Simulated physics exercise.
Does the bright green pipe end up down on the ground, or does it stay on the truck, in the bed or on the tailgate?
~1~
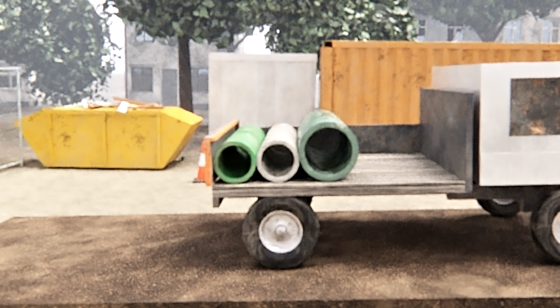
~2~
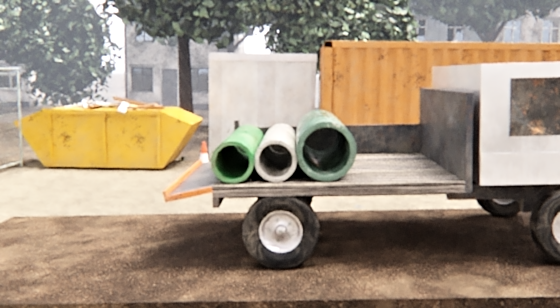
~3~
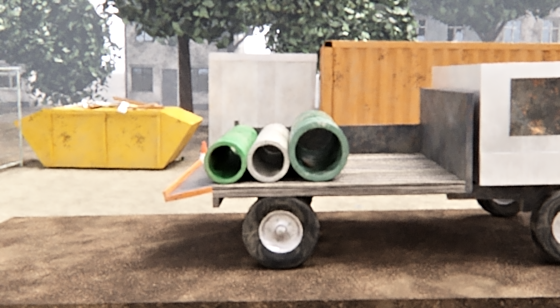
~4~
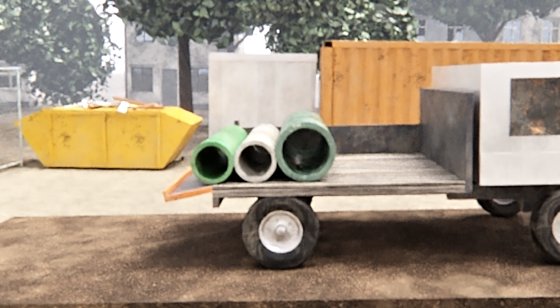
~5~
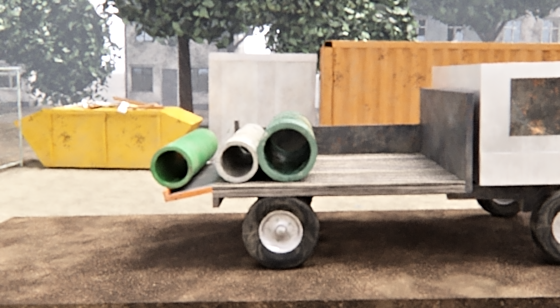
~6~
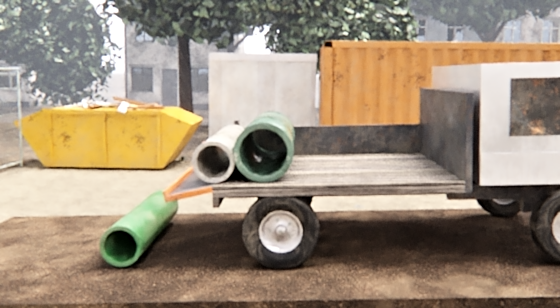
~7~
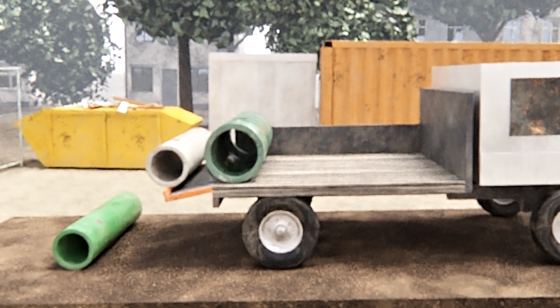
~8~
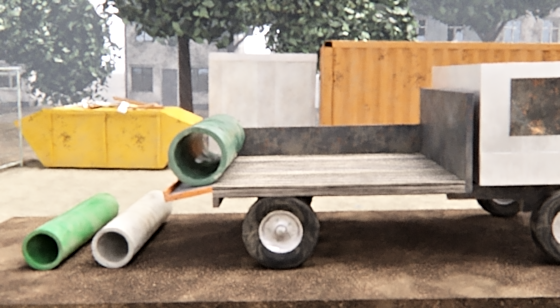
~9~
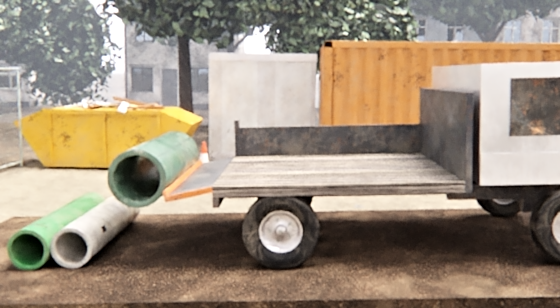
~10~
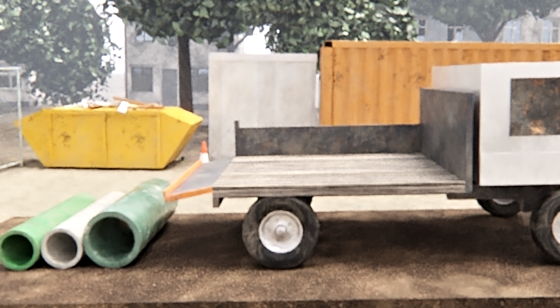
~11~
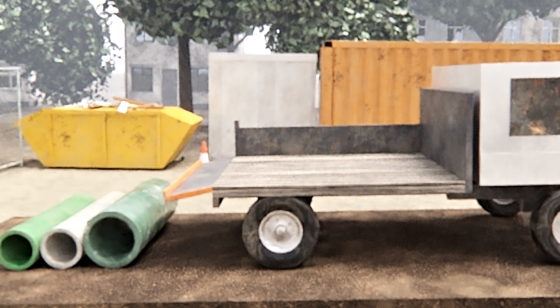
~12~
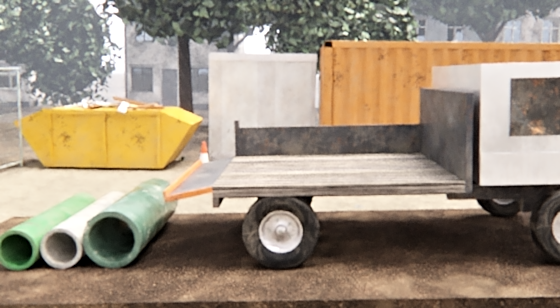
The bright green pipe ends up down on the ground, to the left of the truck.
